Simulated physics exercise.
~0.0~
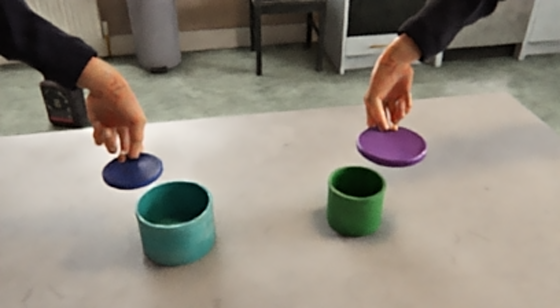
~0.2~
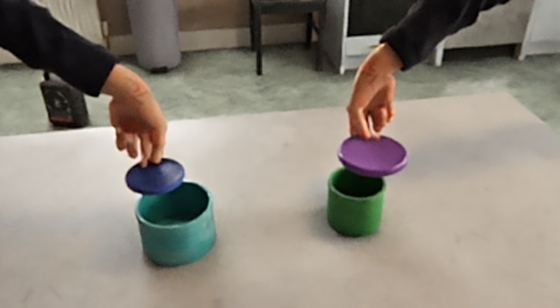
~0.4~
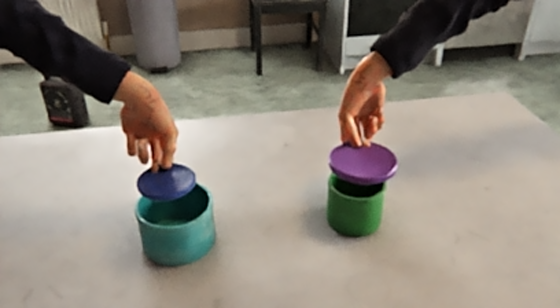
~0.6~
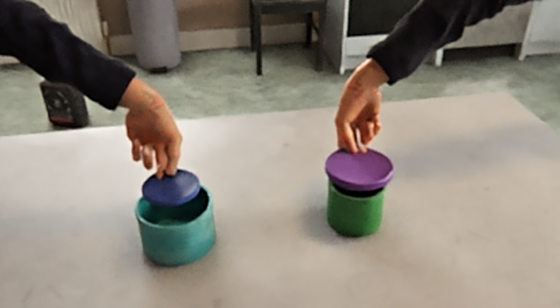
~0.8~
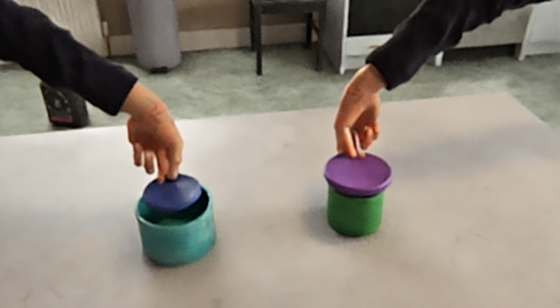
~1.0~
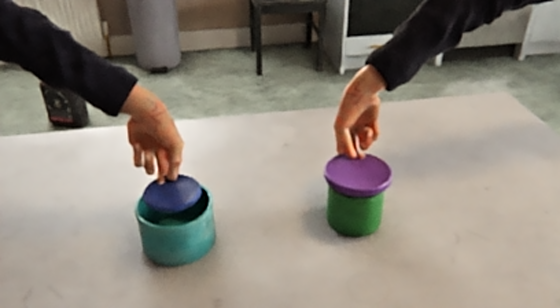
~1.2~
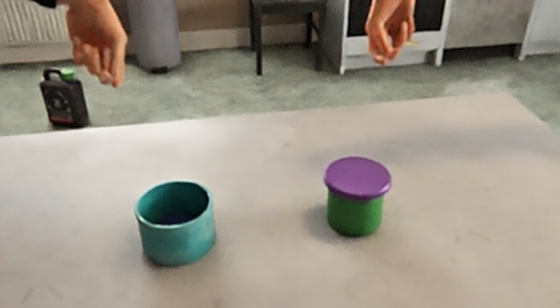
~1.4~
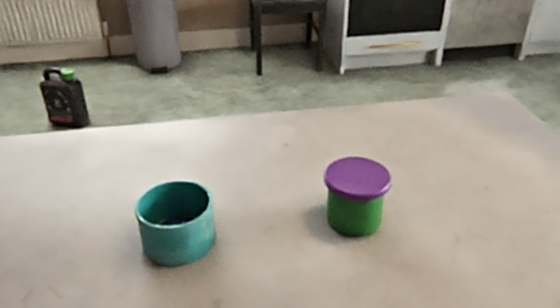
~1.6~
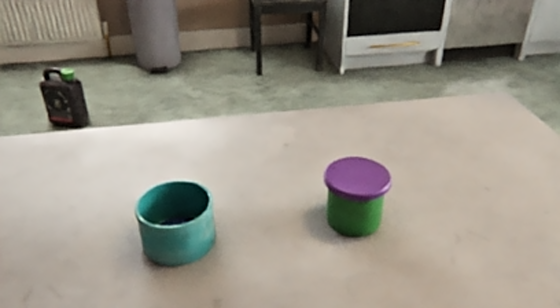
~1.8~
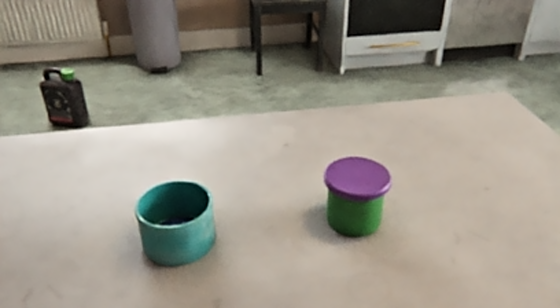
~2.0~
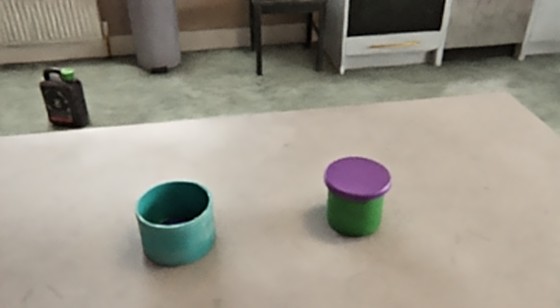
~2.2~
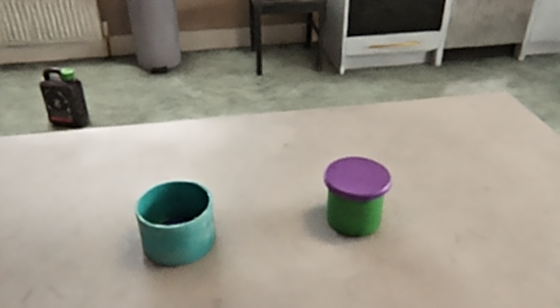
In a room with a greenish floor, a pale tabletop is seen from slightly above by a still camera, with a chair and a white oven behind. A wide teal jar stands on the left and a narrower green jar on the right. Two hands hold a blue disc over the teal jar and a purple disc over the green one. They move the discs inward and lower them to the openings, then let go and draw back out of view. The blue disc drops inside the teal jar, while the purple disc rests on the green jar's rim, covering it.
